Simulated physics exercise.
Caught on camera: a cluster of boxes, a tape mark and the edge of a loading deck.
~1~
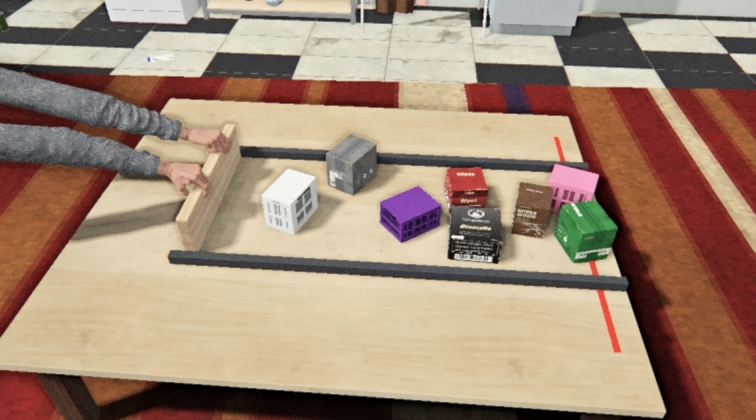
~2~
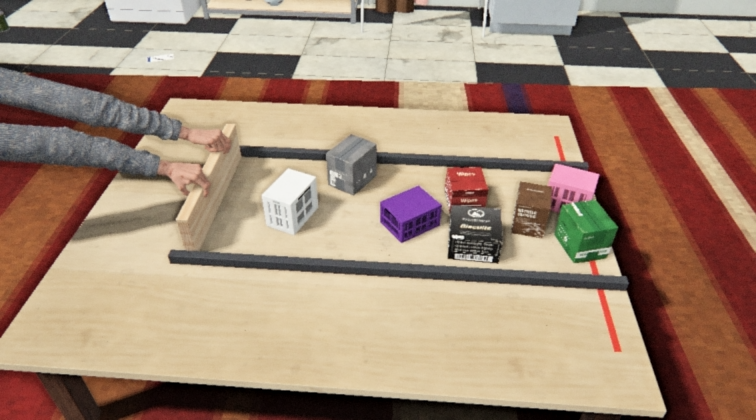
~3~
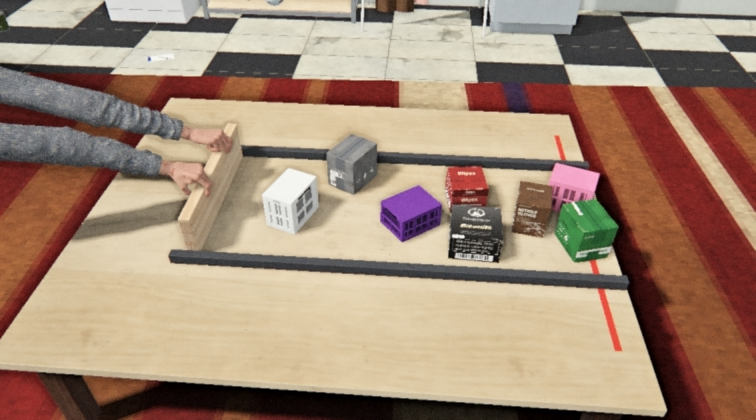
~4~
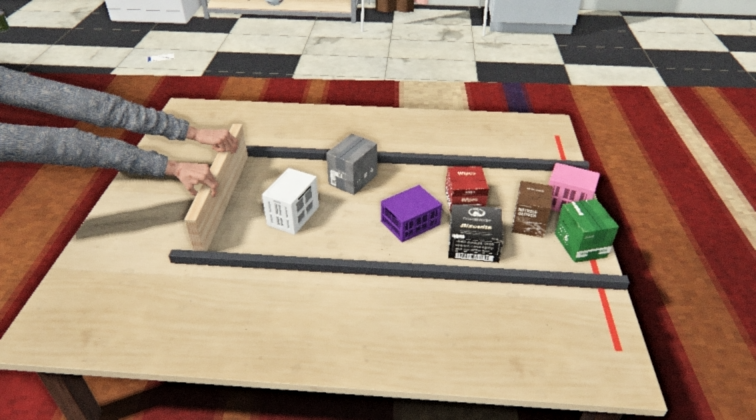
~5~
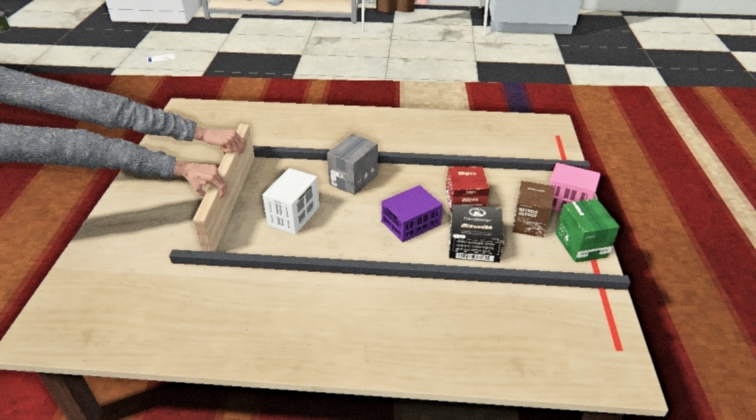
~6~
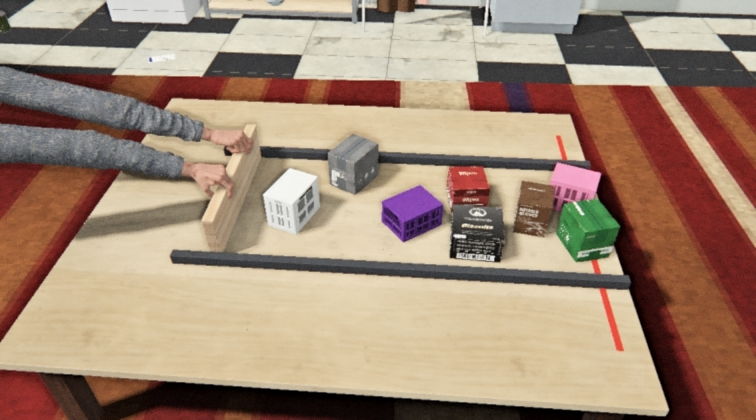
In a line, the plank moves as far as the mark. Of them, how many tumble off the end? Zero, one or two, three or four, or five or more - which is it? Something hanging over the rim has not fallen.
The right band is five or more.
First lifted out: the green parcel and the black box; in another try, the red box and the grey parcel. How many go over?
The number is 4 for the first case and 5 for the second.
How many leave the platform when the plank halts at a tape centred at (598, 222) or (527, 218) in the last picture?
8, then 3.
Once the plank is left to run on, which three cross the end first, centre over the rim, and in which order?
You'd see the green parcel first, then the pink crate, then the brown box.
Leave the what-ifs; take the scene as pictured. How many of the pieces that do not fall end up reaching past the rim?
The answer comes to 2.
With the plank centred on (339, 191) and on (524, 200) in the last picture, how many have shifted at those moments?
By then 2, and later 8.
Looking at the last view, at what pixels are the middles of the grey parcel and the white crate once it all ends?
Close to (594, 170); the other close to (607, 212).
A little later, none off yet; green parcel at rest near (587, 231); pink crate at rest near (572, 191); brown box at rest near (533, 209).
Next, none off yet; green parcel tilted well over near (642, 250); pink crate shifted about its own width near (607, 190); brown box shifted well along near (612, 217).
When it is over, the number that fall off is five or more; down, purple crate, red box, black box, brown box, pink crate and green parcel.
